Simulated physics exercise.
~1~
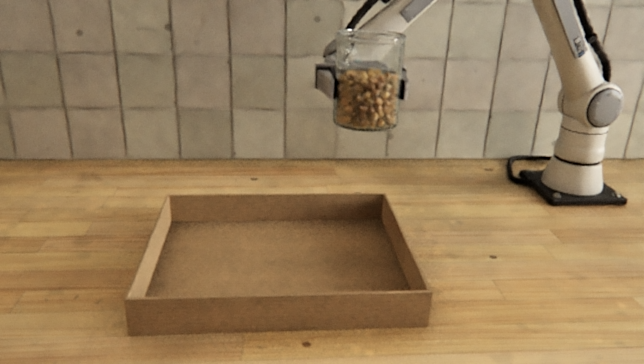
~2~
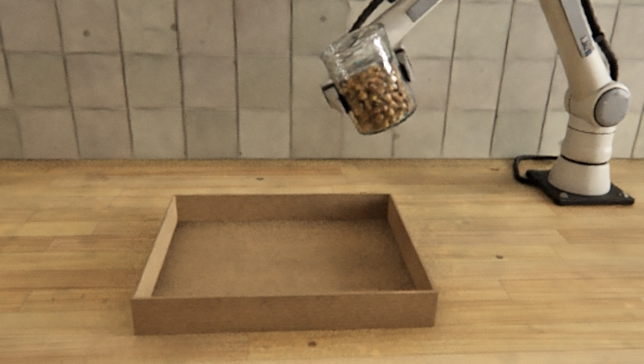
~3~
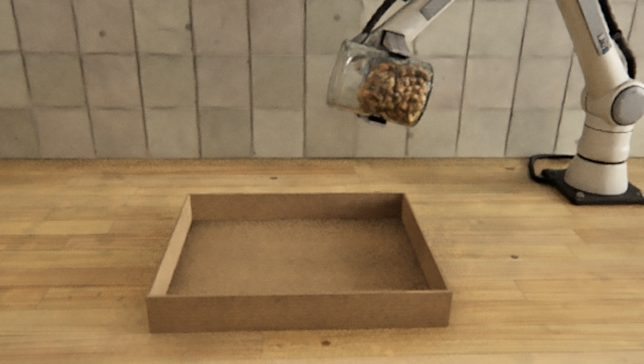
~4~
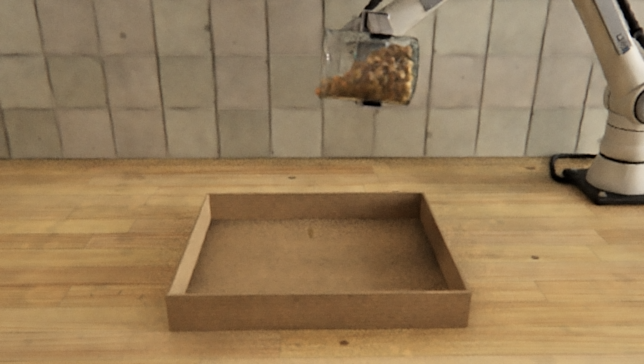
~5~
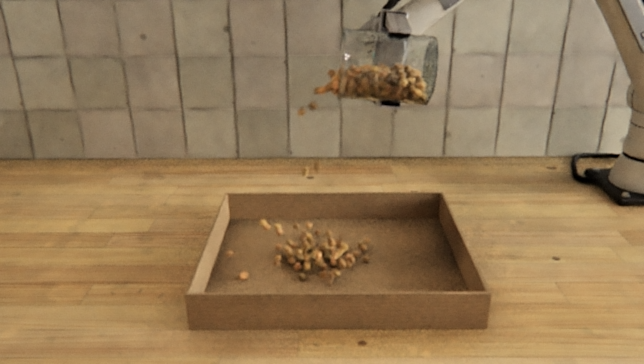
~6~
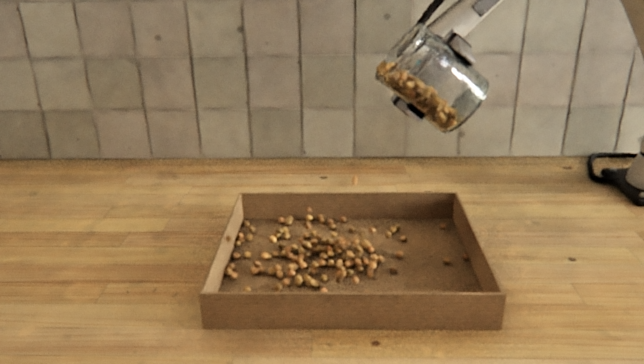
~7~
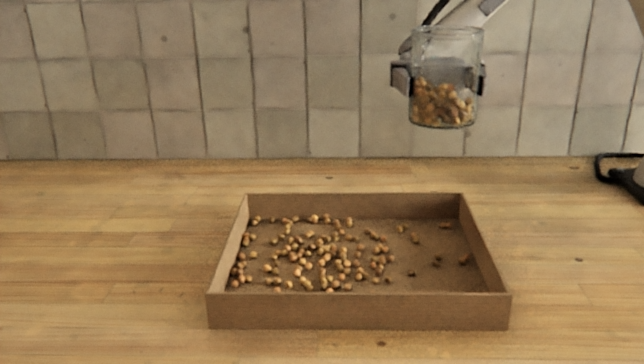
At the start, a robot arm holds a clear glass container partly filled with dried chickpeas upright above a wooden table, where a shallow brown tray sits empty. The arm tips the container to the left until it lies on its side, and the chickpeas slide toward its mouth. They spill out in a stream, landing in a loose cluster in the tray and scattering across its floor. The arm then tilts the container back, stopping the flow, and brings it upright. It ends with chickpeas spread over the tray, mostly toward the left and middle, and a good portion still in the container.
